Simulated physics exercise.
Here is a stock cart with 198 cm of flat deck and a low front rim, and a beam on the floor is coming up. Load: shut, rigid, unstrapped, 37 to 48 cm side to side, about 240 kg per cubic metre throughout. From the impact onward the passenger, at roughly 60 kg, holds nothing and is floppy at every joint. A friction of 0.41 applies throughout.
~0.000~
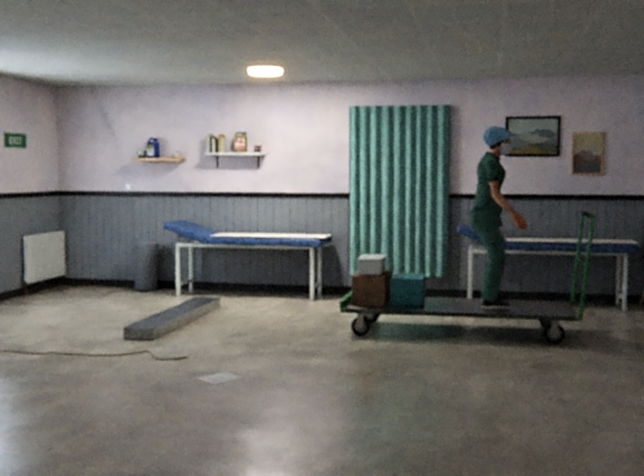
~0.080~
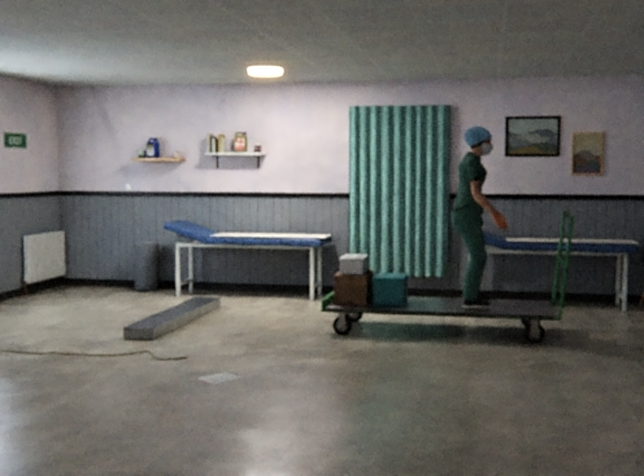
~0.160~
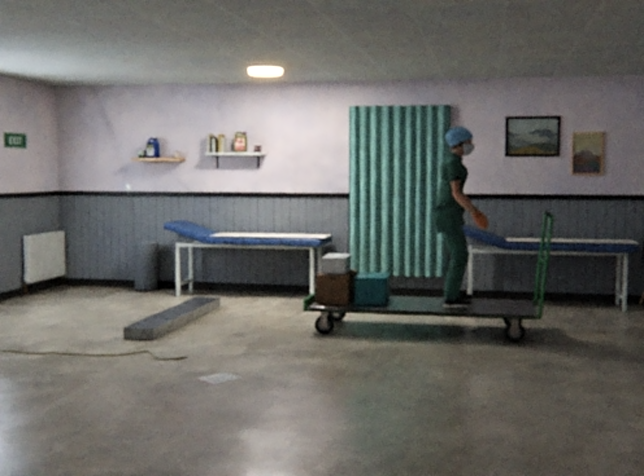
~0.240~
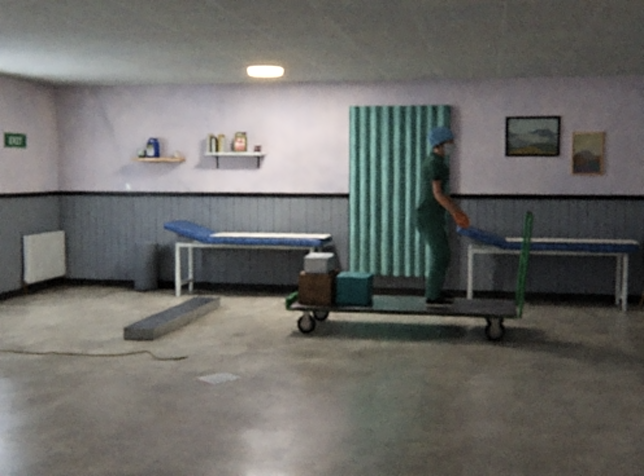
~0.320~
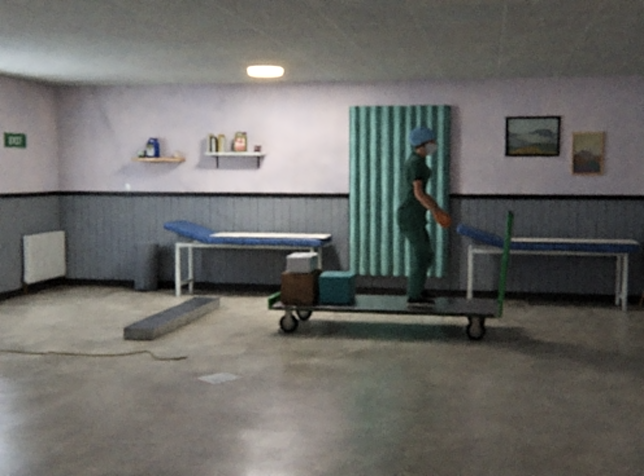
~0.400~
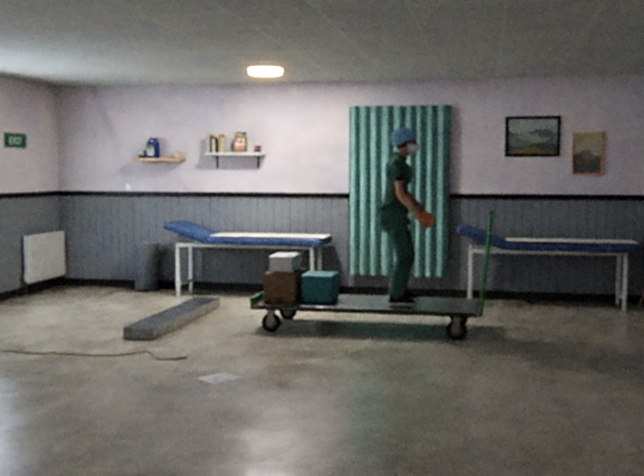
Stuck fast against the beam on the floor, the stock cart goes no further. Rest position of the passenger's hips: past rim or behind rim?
Behind rim.
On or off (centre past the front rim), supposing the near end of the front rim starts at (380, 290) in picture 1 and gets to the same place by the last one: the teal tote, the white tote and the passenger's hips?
Result: Teal secure, white gone, hips gone.
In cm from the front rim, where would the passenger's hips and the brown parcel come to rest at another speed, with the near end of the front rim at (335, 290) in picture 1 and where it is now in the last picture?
In that run, the hips end up 50 cm back from the front rim and brown ends up 20 cm back.
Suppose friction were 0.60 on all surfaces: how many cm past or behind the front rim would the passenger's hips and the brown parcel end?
Then the hips would end 30 behind and the brown one 20 behind.
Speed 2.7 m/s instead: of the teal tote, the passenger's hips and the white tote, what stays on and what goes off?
In that case teal on, hips off, white off.
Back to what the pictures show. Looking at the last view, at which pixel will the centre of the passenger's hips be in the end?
Roughly at (208, 256).
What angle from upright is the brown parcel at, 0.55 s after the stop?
Tilt: Around 0°.
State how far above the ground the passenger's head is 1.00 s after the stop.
About 30 cm above the ground.
Impact comes at 0.79 s.
After 1.04 s the passenger's hips are 68 cm behind the rim, near (250, 239) in the last picture's view.
After 1.34 s the passenger's hips are 36 cm behind the rim, near (217, 258) in the last picture's view.
After 1.79 s the passenger's hips are 28 cm behind the rim, near (209, 256) in the last picture's view.
When all is still (4.1 s), past the rim, white tote; behind it, brown parcel, teal tote and the passenger's hips.
